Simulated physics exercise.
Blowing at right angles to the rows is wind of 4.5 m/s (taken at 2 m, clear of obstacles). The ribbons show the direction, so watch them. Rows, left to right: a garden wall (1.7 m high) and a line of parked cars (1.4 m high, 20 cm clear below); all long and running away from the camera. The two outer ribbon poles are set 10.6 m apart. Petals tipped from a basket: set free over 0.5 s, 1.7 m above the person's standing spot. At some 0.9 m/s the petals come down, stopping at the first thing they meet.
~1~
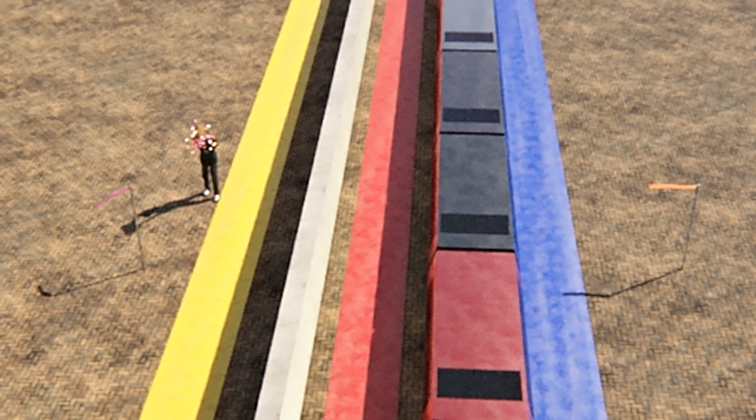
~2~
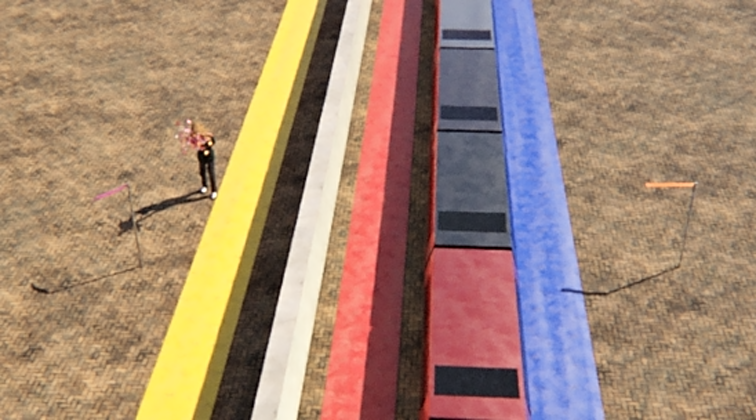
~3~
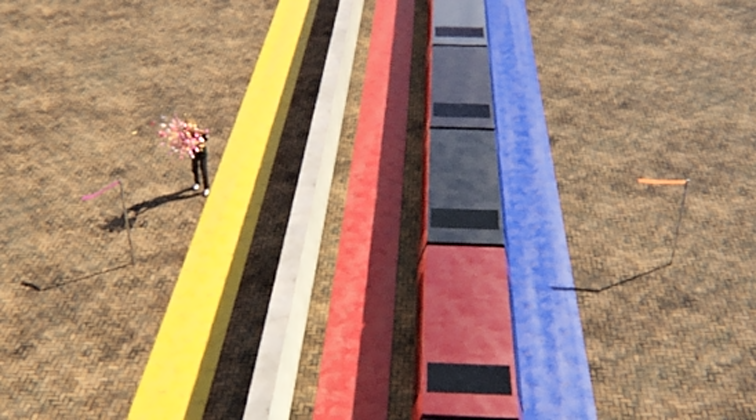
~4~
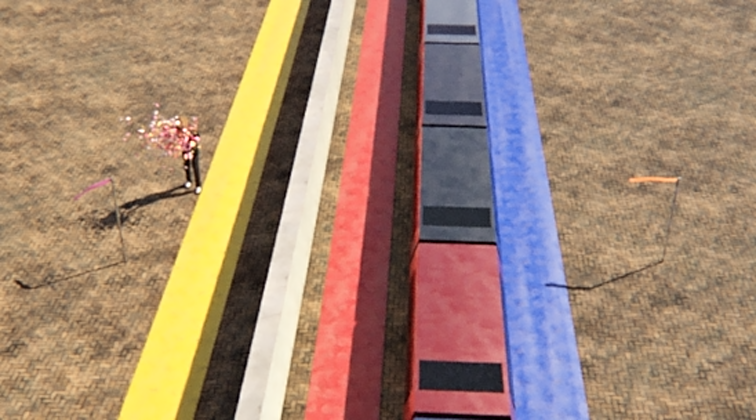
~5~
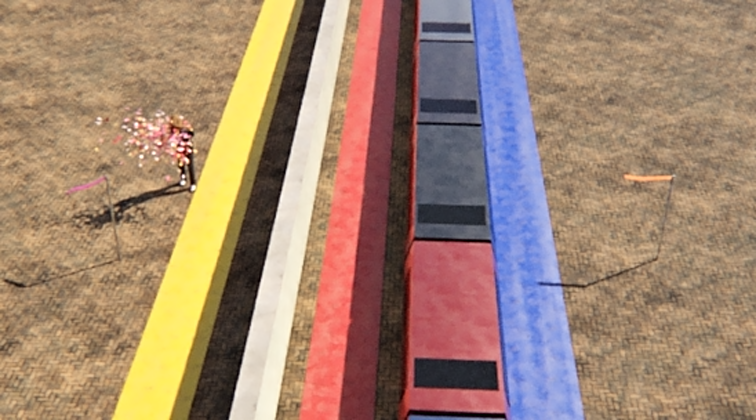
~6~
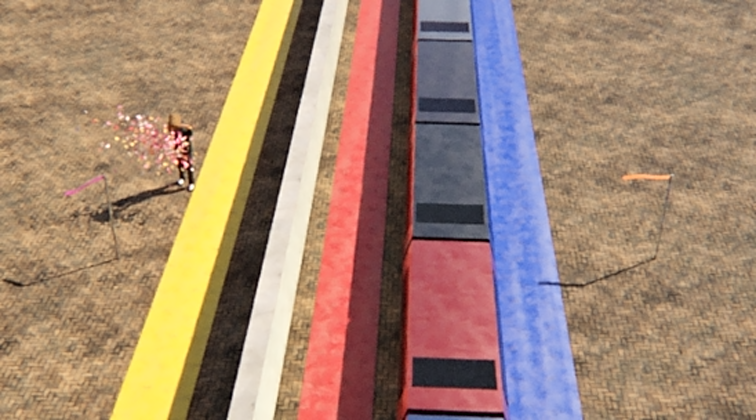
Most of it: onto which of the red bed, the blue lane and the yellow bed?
Onto yellow.
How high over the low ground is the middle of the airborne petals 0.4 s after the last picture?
I'd put it near 1.0 metres.
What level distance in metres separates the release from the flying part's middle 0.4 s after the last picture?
I'd put it at close to 0.5 metres.
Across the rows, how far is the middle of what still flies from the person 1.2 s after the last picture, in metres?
That comes to around 0.5 m.
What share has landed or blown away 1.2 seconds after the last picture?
I reckon it's close to 30 percent.
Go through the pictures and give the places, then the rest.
The left ribbon ends at (96, 206), leaning 55 degrees to the left, the petals in the air span x = 190 to 215 around y = 140 and it comes from (200, 138), in the first picture.
The right ribbon ends at (646, 185), leaning 85 degrees to the left, the petals in the air span x = 180 to 210 around y = 140, the yellow one passes (228, 249), the blue one passes (546, 259) and the red one passes (376, 254), in the second picture.
The left ribbon ends at (82, 198), leaning 65 degrees to the left, the petals in the air span x = 165 to 200 around y = 140 and the top of the garden wall crosses (317, 139), in the third picture.
The right ribbon ends at (630, 180), leaning 85 degrees to the left, the petals in the air span x = 145 to 190 around y = 140, the yellow one passes (233, 179), the blue one passes (522, 188) and the red one passes (368, 183), in the fourth picture.
The left ribbon ends at (67, 193), leaning 65 degrees to the left and the petals in the air span x = 130 to 185 around y = 140, in the fifth picture.
The right ribbon ends at (623, 178), leaning 85 degrees to the left, the petals in the air span x = 115 to 185 around y = 145 and the top of the line of parked cars crosses (448, 151), in the sixth picture.
Then, 0.4 s after the last picture, 1 % is no longer flying here, and 0 % lies on the yellow bed, 0 % on the blue lane and 0 % on the red bed; the middle of what still flies is 1.0 m above the low ground, near (156, 158).
Then, 1.2 s after the last picture, 28 % is no longer flying here, and 11 % lies on the yellow bed, 0 % on the blue lane and 0 % on the red bed; the middle of what still flies is 0.6 m above the low ground, near (160, 176).
Then, 2.7 s after the last picture, 83 % is no longer flying here, and 33 % lies on the yellow bed, 0 % on the blue lane and 0 % on the red bed; the middle of what still flies is 0.5 m above the low ground, near (164, 174).
Then, 7.2 s after the last picture, 100 % is no longer flying here, and 41 % lies on the yellow bed, 0 % on the blue lane and 0 % on the red bed.
Then, 44.2 s after the last picture, 100 % is no longer flying here, and 41 % lies on the yellow bed, 0 % on the blue lane and 0 % on the red bed.
